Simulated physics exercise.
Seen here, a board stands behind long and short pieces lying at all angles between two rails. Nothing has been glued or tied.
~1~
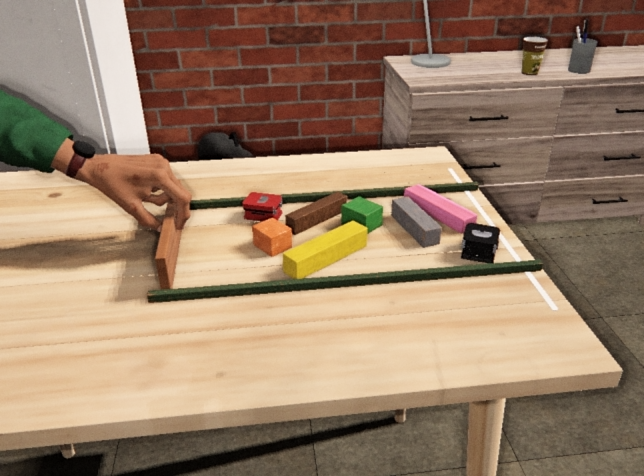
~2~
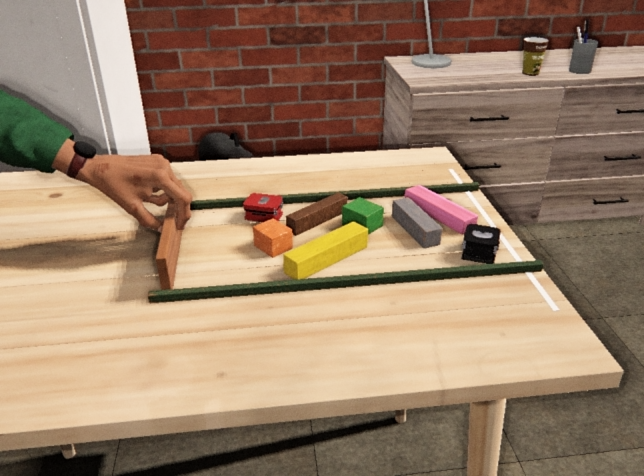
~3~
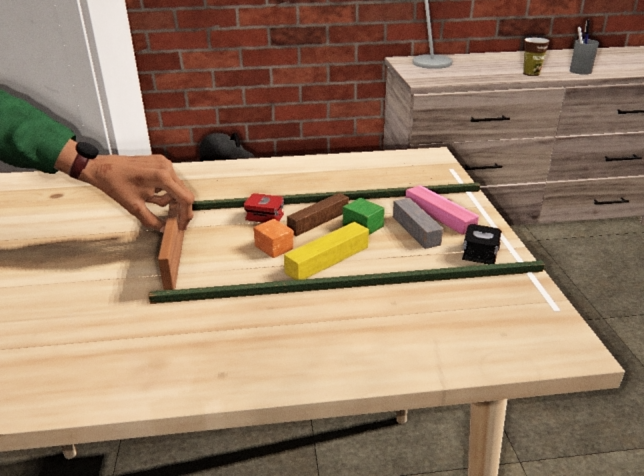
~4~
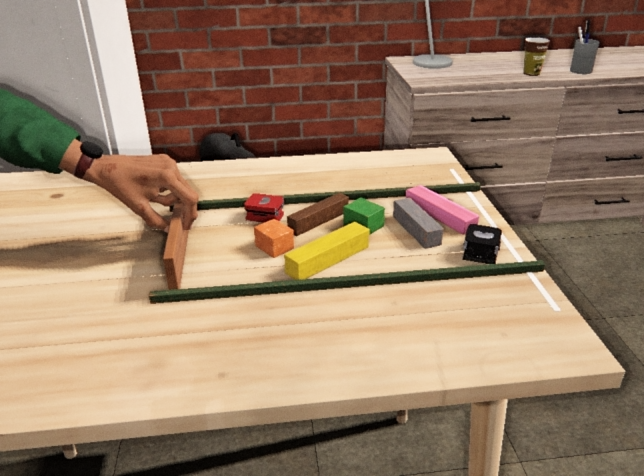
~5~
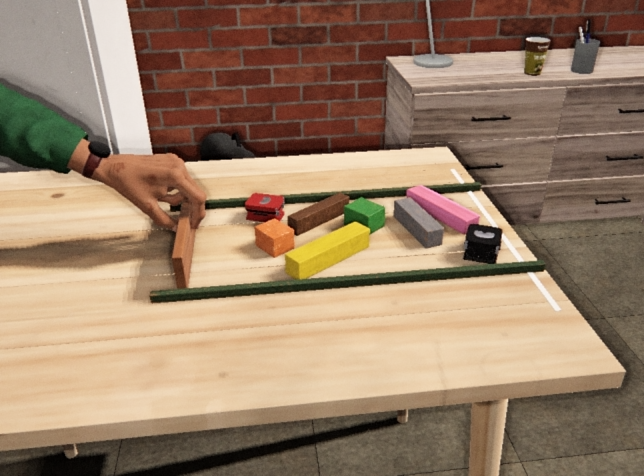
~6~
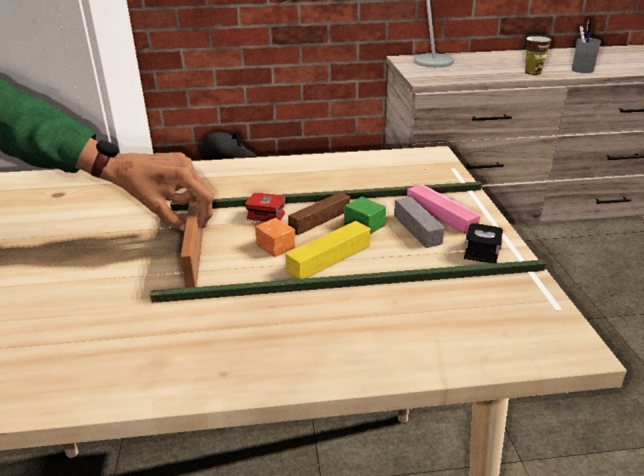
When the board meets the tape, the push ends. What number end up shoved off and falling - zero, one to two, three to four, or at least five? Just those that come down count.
The count is at least five.
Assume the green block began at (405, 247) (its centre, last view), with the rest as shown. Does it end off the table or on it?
Lab note: It goes off the edge.
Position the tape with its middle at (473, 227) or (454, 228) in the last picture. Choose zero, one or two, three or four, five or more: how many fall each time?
In order, you'd get 3 or 4 falling, then either one or two.
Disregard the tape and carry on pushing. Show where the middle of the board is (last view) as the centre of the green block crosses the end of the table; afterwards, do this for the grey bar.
Middle approx. at (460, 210), then approx. at (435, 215).
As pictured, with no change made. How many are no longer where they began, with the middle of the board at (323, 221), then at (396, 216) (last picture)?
First 5, after that 8.
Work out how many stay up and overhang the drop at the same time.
That adds up to 1.
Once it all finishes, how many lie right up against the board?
My count gives 1.
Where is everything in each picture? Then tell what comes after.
In the first picture, black case (480, 243); pink stick (439, 208); grey bar (415, 221); board (172, 231); tape (492, 225).
In the second picture, pink stick (440, 208); brown bar (318, 213).
In the third picture, grey bar (417, 222); board (175, 232).
In the fourth picture, black case (482, 244); yellow bar (328, 251).
In the fifth picture, pink stick (441, 208); orange block (275, 238).
In the sixth picture, black case (483, 243); pink stick (442, 208); grey bar (418, 221); board (194, 230); tape (495, 225).
Soon after, none off yet; black case at rest near (483, 243); pink stick at rest near (442, 208); grey bar at rest near (418, 221).
Then, none off yet; black case moving near (491, 244); pink stick moved a little near (463, 205); grey bar moved a little near (456, 218).
Further on, one off so far; black case moved about its own width near (523, 245); pink stick on the floor; grey bar on its side near (528, 246).
At rest, the number that fall off is five or more; fallen, red case, brown bar, yellow bar, green block, grey bar, pink stick and black case.
